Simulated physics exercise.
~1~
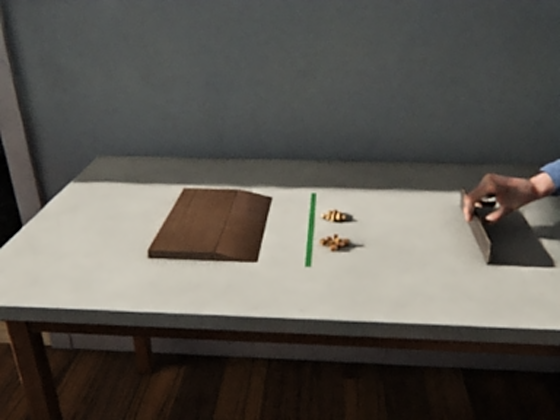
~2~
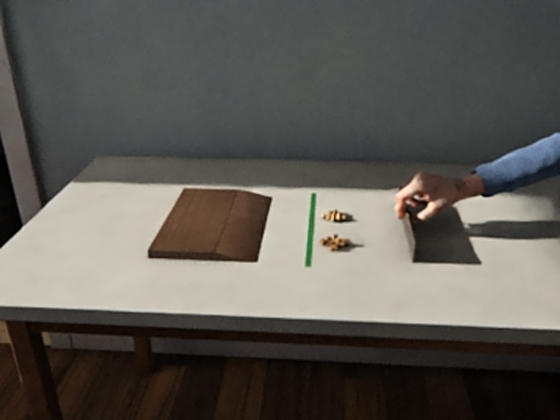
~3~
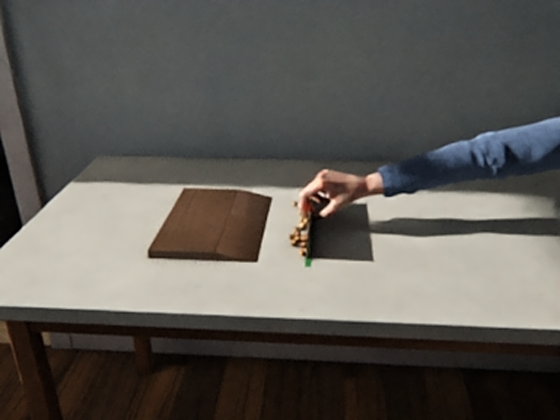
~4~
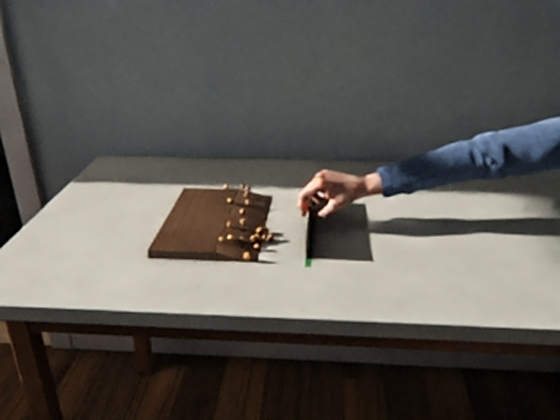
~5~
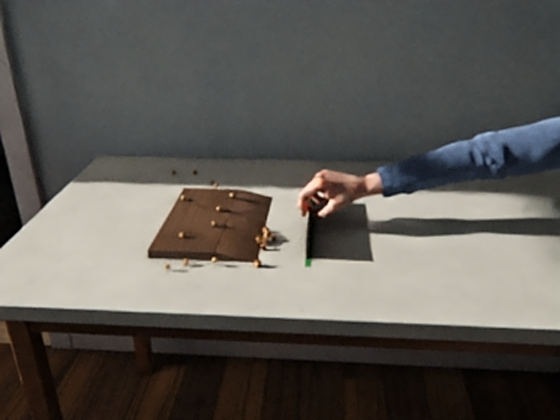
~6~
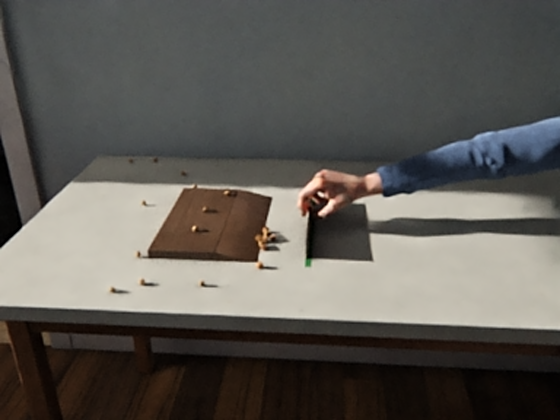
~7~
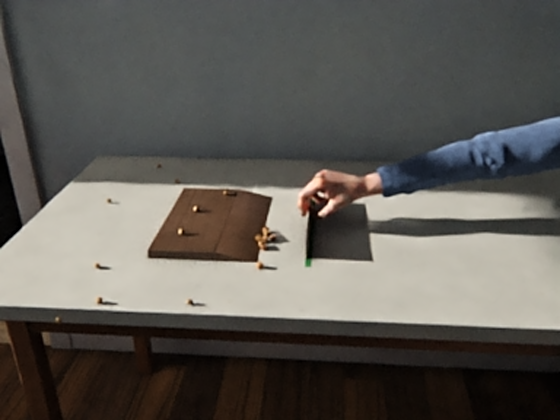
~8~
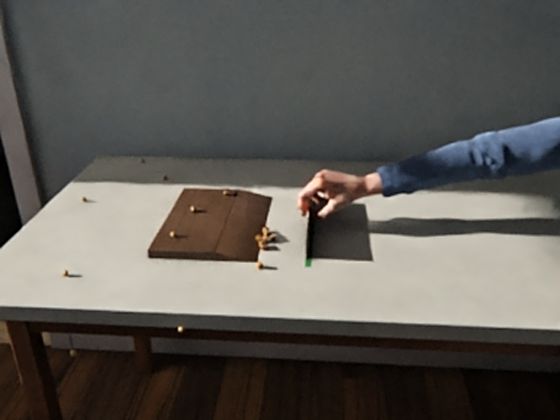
On a pale table against a grey wall, a low brown ramp sits to the left of a strip of green tape, with two small clusters of golden pieces just right of the tape. A hand in a blue sleeve slides an upright strip of wood leftward from the right, sweeping both clusters along. The strip stops abruptly at the tape, and the pieces shoot on toward the ramp. The back batch scatters up and over it, some pieces rolling off the table's edge. Most of the front batch stays heaped at the ramp's foot, while the hand holds still.
